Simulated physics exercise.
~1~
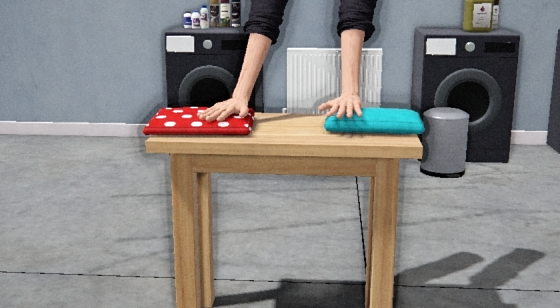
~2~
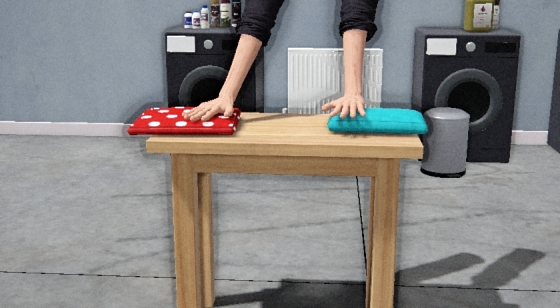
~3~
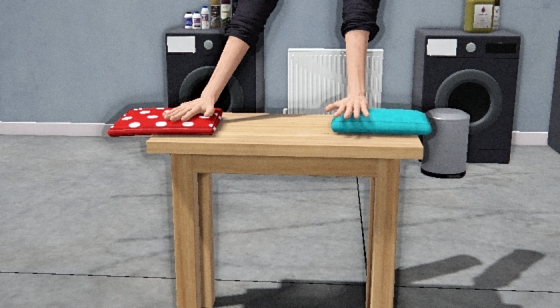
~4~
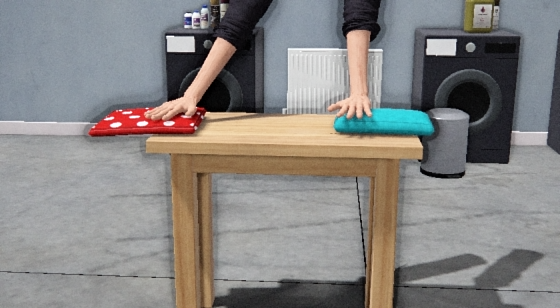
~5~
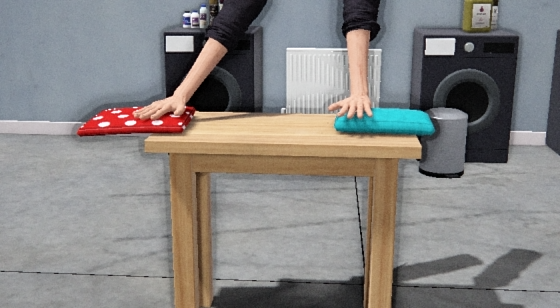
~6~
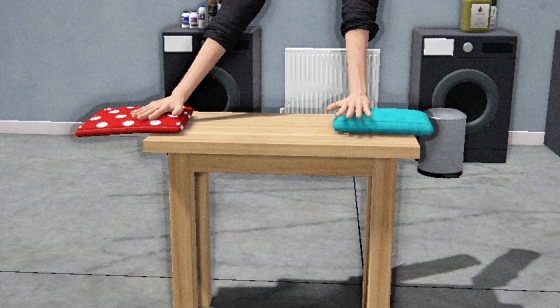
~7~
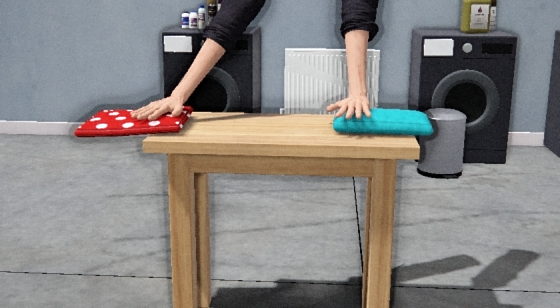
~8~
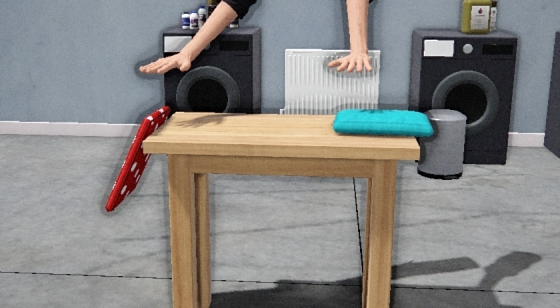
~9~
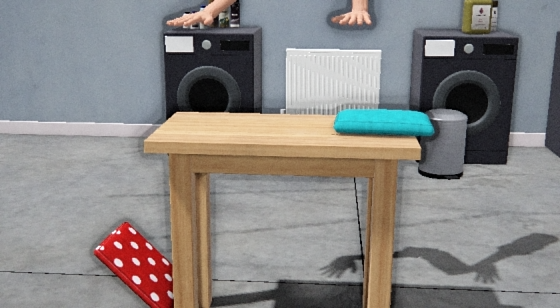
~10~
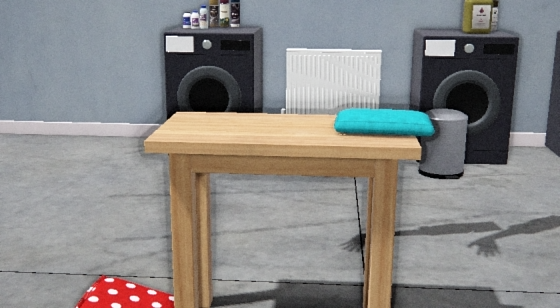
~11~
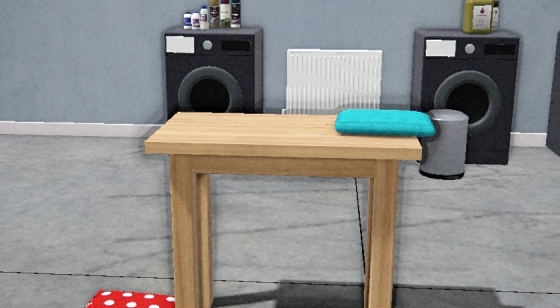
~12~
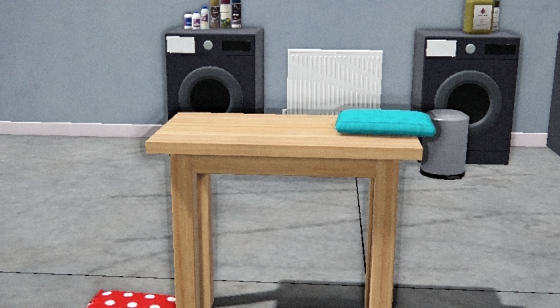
A red polka-dot pad tipped off the left end of a wooden table and dropped to the floor after two hands slid it outward and let go, while the turquoise cushion-like sack, nudged slightly right, stayed resting on the other end.
